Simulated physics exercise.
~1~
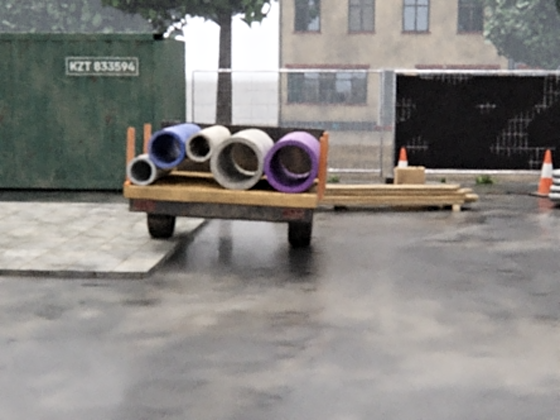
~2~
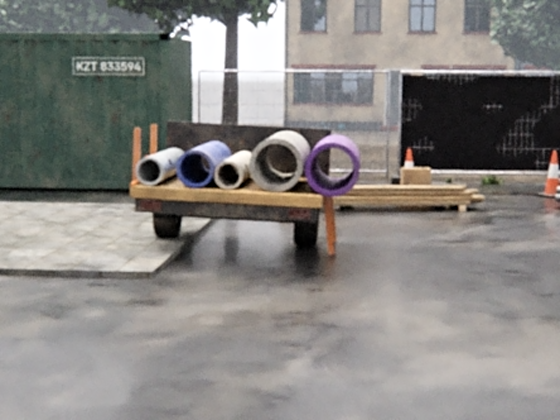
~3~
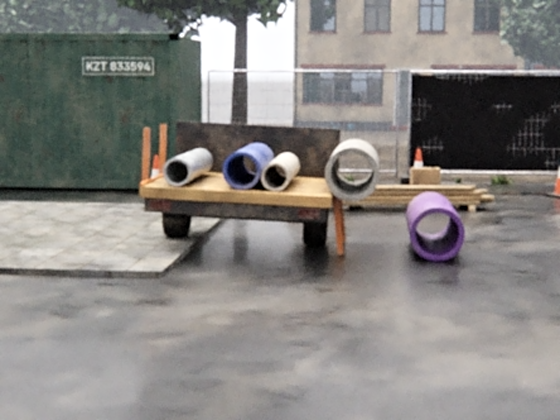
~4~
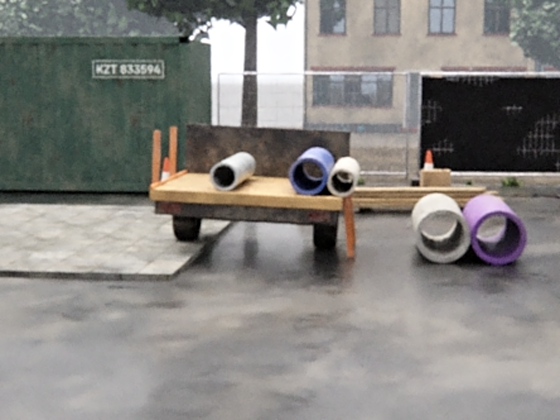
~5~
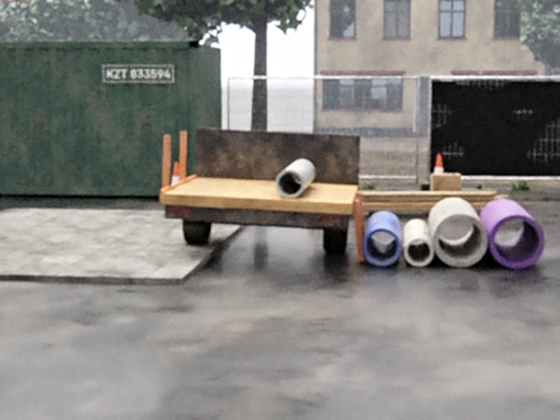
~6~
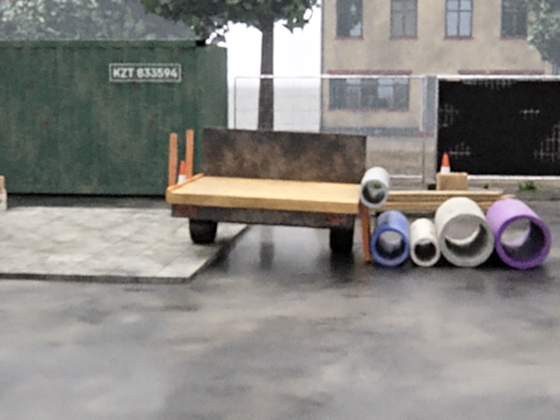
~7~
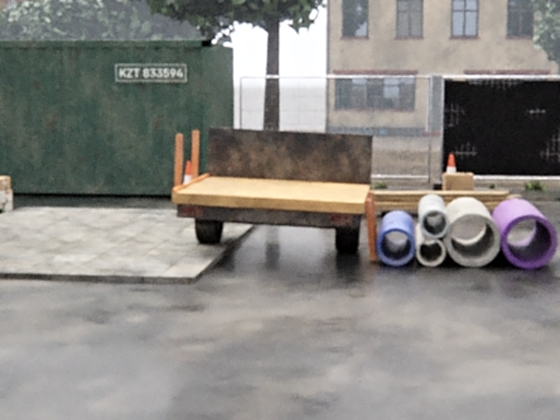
Five concrete pipes roll off the right side of a parked trailer onto wet ground.
